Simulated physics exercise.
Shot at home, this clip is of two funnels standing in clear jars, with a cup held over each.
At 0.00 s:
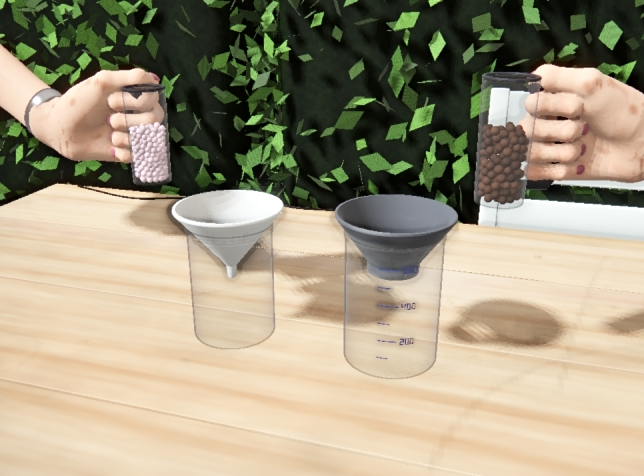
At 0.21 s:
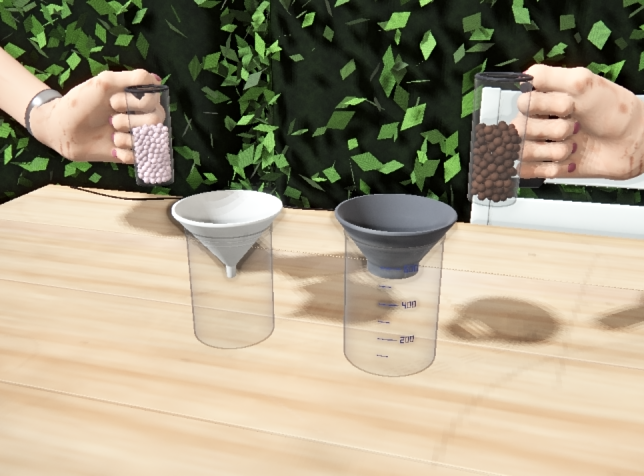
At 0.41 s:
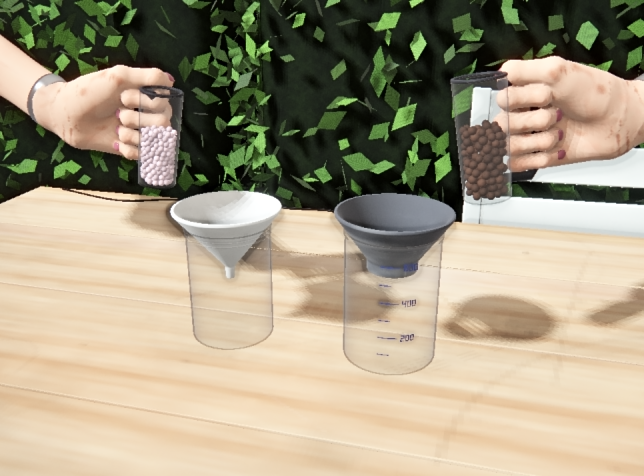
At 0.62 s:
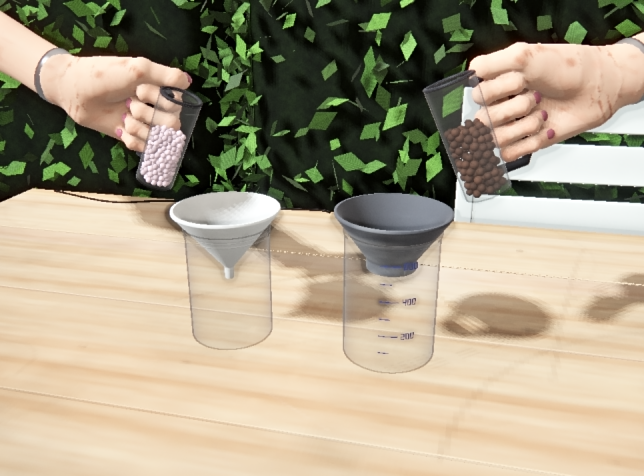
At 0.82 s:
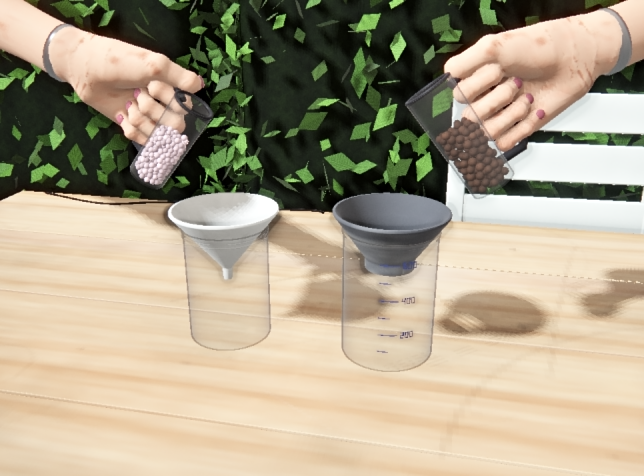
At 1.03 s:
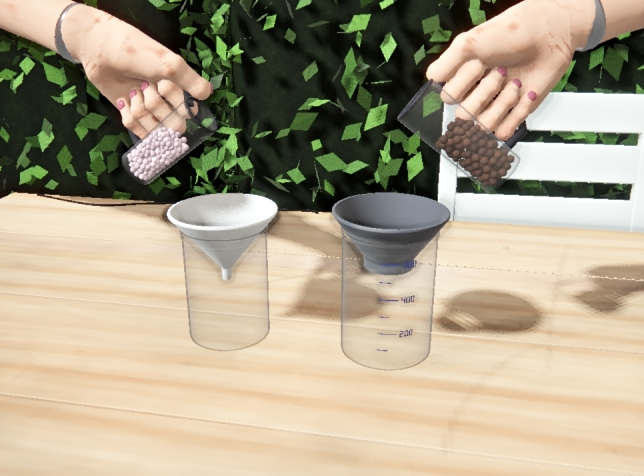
Two hands held clear cups of small pink and brown balls above a white and a dark gray funnel in clear jars, then gradually tilted both cups inward, with the balls still inside.
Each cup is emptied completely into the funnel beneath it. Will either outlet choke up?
Outcome: Left funnel: Backs up. Right funnel: Drains completely.
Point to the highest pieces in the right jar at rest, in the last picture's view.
Roughly (408, 330).
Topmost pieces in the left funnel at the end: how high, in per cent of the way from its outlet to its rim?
75 %, roughly.
After 1.36 s, left, the whole lot still in the cup; right, the whole lot still in the cup.
After 1.72 s, left, all but a few still in the cup, only a few in or over the funnel; right, the whole lot still in the cup.
After 2.14 s, left, a little still in the cup, the bulk in or over the funnel; right, near a quarter still in the cup, near a third in or over the funnel, near a third down in the jar.
In the end (3.0 s), left, the whole lot stuck in the funnel, none at all down in the jar; right, the whole lot down in the jar.
